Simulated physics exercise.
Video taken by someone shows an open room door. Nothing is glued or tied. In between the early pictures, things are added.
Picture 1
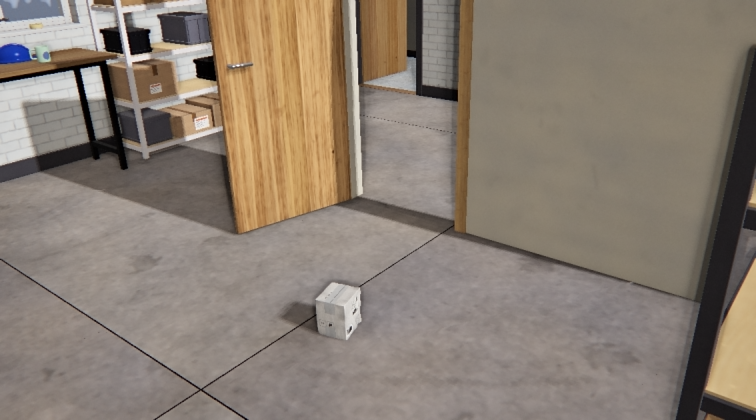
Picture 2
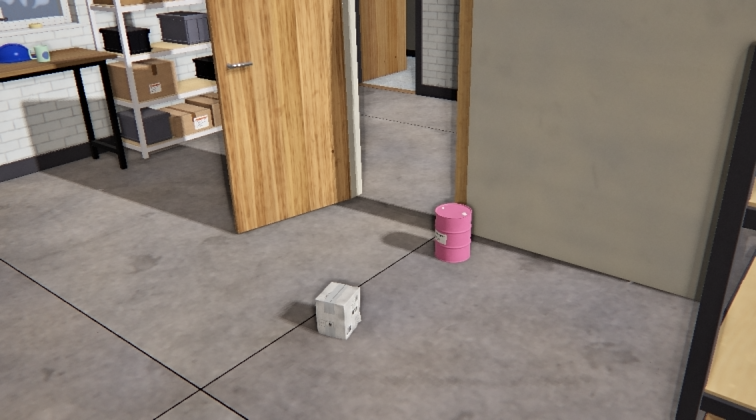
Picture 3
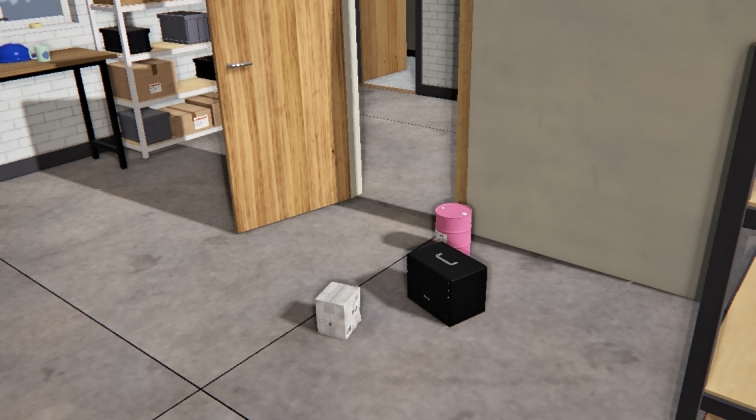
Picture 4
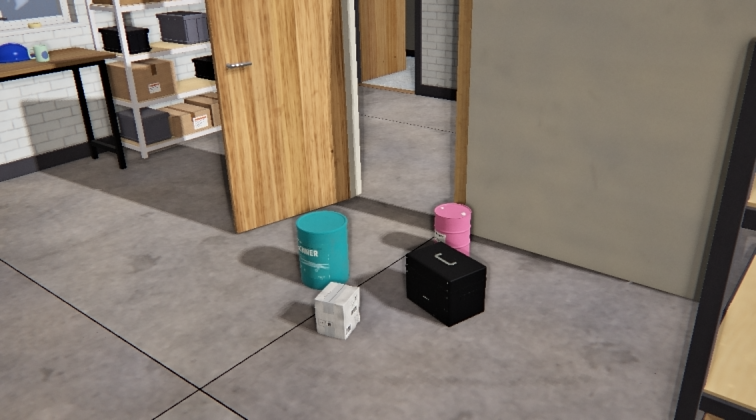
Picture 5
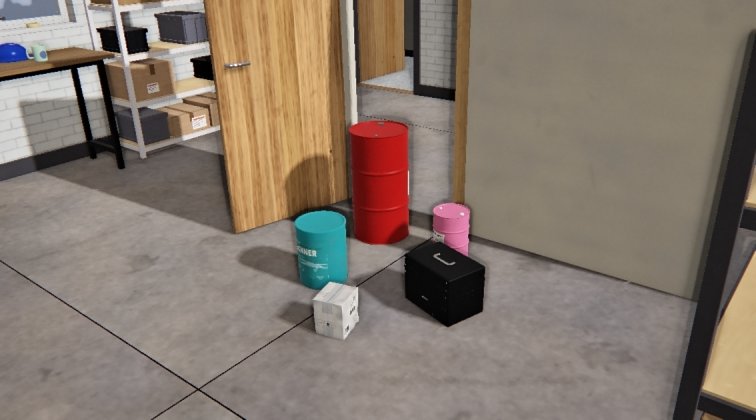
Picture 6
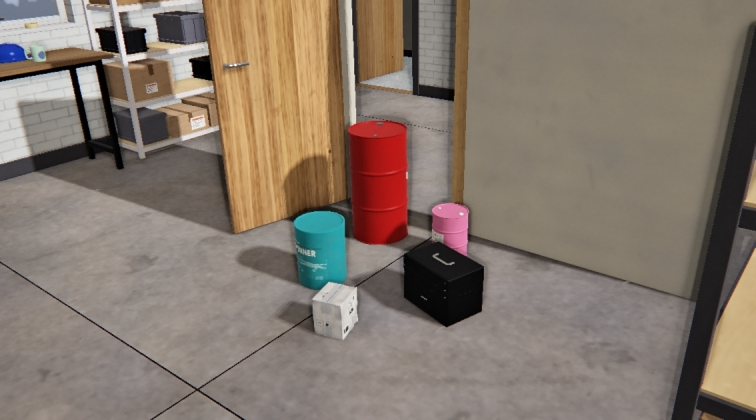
A pink canister appears by the open doorway, behind a white parcel already on the floor, followed by a black toolbox in front of the canister. Next a turquoise pail shows up behind the parcel, then a tall red drum in the doorway, while the wide-open wooden door stays still.
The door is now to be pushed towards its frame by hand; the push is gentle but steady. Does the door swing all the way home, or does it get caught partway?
It gets caught partway.
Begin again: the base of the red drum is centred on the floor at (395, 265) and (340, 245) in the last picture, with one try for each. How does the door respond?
So the first time it completes its arc, and the second time it is halted early.
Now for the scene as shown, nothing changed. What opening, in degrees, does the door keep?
Close to 40 degrees, I'd say.
Then, 0.50 s after the last picture, open by 91°.
Then, 0.90 s after the last picture, open by 62°.
Then, 1.10 s after the last picture, open by 46°.
At rest, open by 42°; all 5 in place. Seen from the same camera at the end, red drum near (387, 182).
